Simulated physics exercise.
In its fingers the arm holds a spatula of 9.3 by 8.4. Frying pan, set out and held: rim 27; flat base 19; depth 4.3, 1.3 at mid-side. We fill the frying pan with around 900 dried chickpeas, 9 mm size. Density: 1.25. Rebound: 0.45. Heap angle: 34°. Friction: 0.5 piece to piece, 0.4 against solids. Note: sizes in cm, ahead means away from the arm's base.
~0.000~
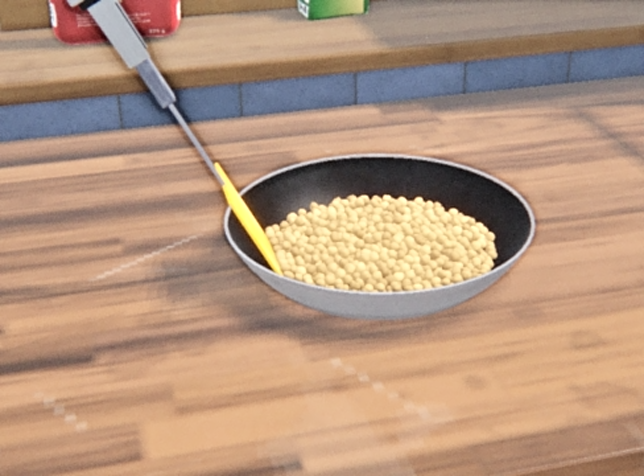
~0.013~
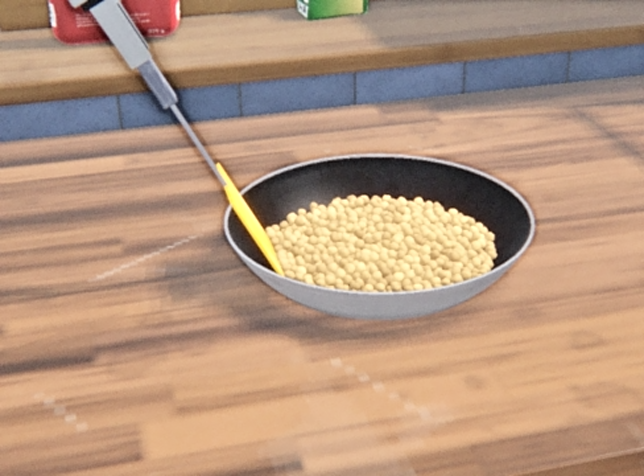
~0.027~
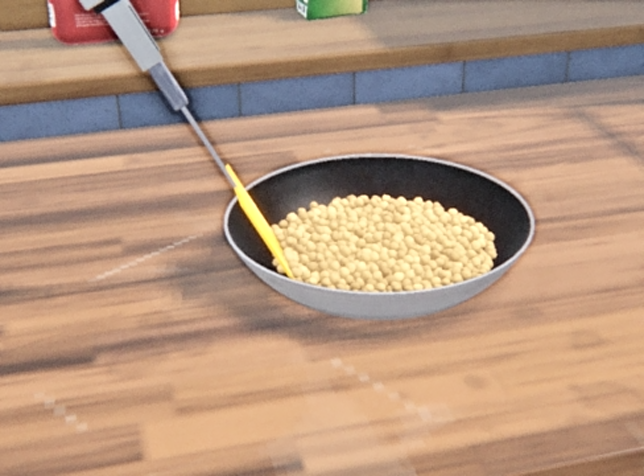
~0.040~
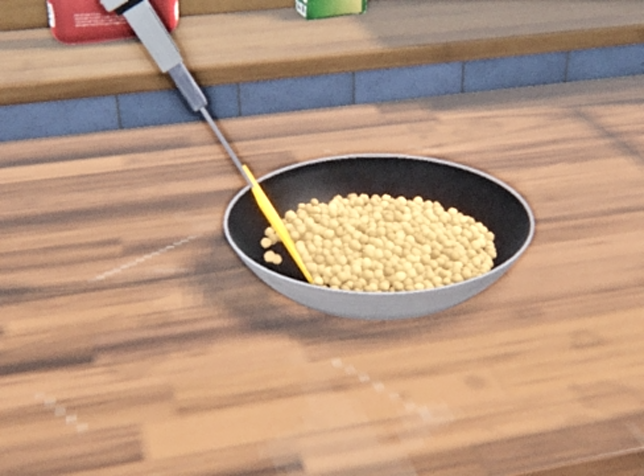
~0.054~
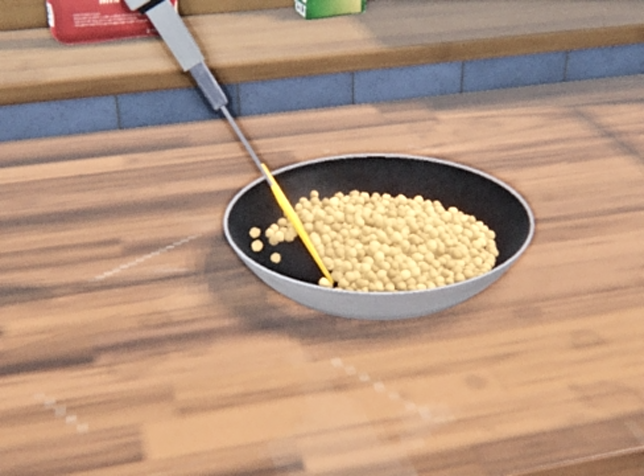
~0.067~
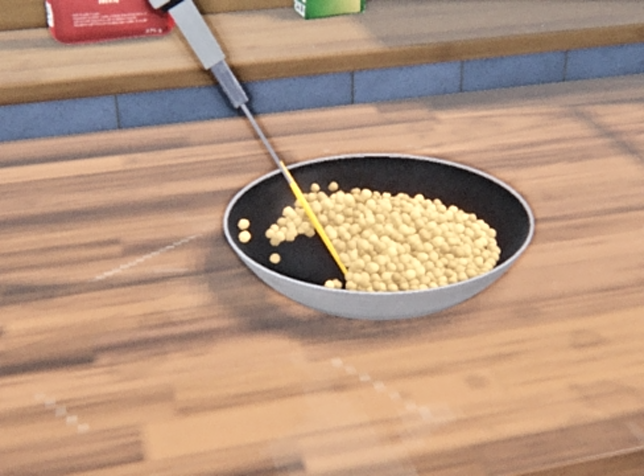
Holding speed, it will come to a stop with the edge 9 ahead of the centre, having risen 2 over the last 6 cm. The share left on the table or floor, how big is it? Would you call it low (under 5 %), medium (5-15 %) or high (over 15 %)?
I would call it high.
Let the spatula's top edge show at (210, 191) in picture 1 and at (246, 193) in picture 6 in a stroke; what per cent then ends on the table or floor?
Roughly 10 percent ends up there.
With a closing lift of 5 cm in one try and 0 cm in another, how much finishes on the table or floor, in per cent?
First try around 20 percent, second try around 25 percent.
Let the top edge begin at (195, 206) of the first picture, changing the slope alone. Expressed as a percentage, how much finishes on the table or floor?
Roughly 25%.
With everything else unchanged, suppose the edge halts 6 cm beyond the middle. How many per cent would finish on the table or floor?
In that case about 10 percent ends on the table or floor.
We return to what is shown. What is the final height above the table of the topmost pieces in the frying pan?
It reaches roughly 4.0 cm.
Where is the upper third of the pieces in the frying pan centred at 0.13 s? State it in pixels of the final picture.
(426, 215).
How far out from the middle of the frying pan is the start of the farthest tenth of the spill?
It comes to about 55 cm.
By 0.10 s, sloping 63°, highest piece 9 above the table; 898 in the frying pan, 2 on the blade or in flight.
By 0.13 s, sloping 63°, highest piece 11 above the table; 896 in the frying pan, 4 on the blade or in flight.
By 0.35 s, sloping 63°, highest piece 11 above the table; 654 in the frying pan, 179 on the table or floor, 67 on the blade or in flight.
By 1.40 s, sloping 63°, highest piece 4 above the table; 652 in the frying pan, 248 on the table or floor.
Final count, 652 in the frying pan, 248 on the table or floor. That is 28 % on the table or floor.
